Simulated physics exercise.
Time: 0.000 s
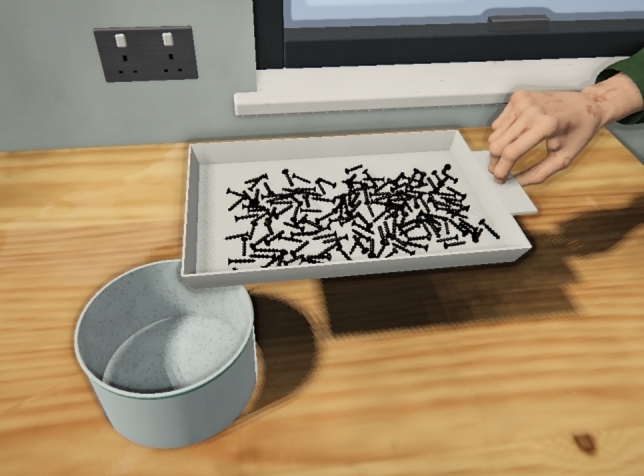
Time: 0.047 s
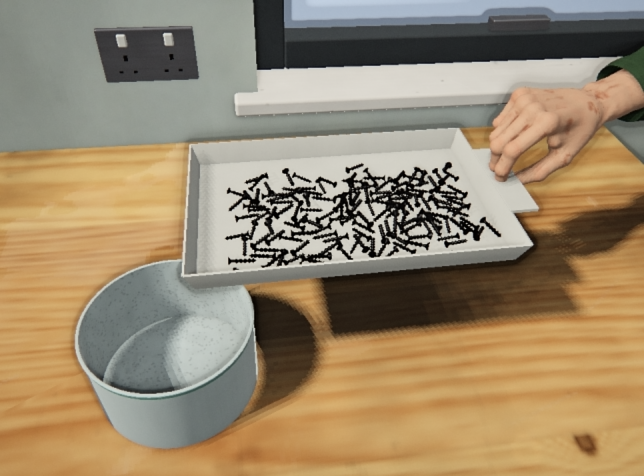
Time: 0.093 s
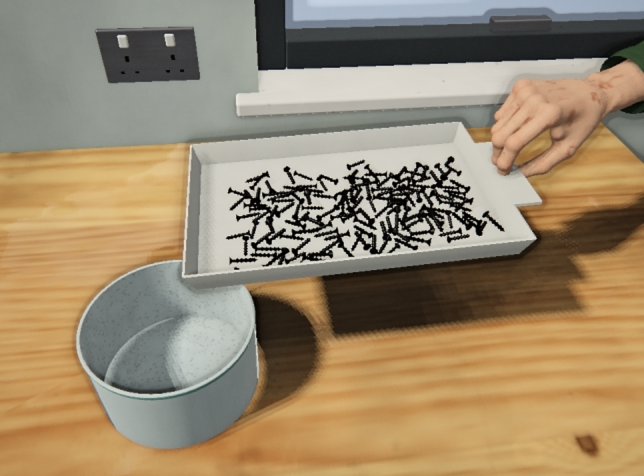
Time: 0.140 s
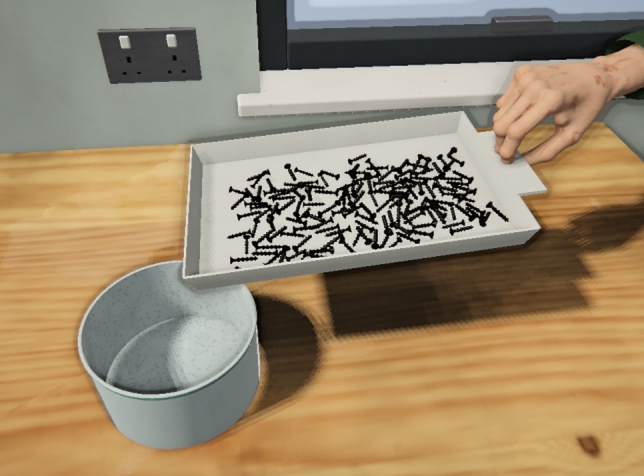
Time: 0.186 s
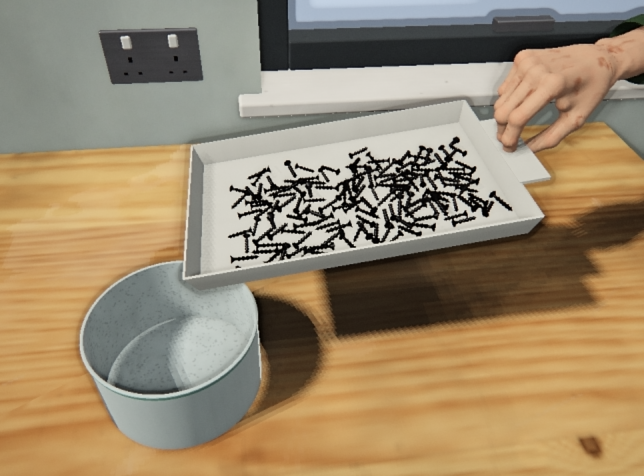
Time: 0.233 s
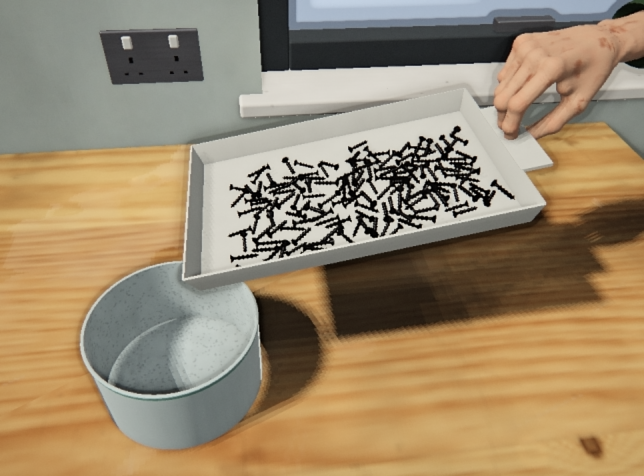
A tray of black screws tilts slightly as a hand raises its right end.
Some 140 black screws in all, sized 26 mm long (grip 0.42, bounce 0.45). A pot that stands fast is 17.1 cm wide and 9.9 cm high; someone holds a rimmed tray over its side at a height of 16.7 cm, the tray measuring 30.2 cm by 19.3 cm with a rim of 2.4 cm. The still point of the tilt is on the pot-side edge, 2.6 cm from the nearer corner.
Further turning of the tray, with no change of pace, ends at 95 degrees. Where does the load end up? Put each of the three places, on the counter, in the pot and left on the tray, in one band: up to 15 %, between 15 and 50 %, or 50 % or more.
Counter: Between 15 and 50 %; pot: 50 % or more; left on the tray: Up to 15 %.
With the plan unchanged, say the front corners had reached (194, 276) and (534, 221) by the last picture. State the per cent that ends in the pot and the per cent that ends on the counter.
The pot gets 90 and the counter 10.
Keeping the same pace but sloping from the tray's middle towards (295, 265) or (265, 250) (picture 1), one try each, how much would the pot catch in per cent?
Roughly 65 per cent on the first try and 100 per cent on the second.
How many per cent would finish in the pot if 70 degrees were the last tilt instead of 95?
In that case, near 25 percent.
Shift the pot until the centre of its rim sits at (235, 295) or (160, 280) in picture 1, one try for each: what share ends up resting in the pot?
Close to 35 in a hundred, then close to 90 in a hundred.
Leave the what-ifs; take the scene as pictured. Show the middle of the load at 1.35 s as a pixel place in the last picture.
Roughly pixel (182, 227).
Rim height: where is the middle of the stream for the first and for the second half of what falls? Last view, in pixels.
At roughly (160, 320) first, later on at (160, 280).
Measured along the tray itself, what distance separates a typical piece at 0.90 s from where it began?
About 15 cm.
After 0.90 s, tilt 50 degrees; the tray holds 100 %, the pot 0 %.
After 1.35 s, tilt 77 degrees; the tray holds 85 %, the pot 15 %.
After 1.87 s, tilt 95 degrees; the tray holds 0 %, the pot 70 %.
At rest (2.7 s), counter 25 %, pot 75 %, tray 0 %.
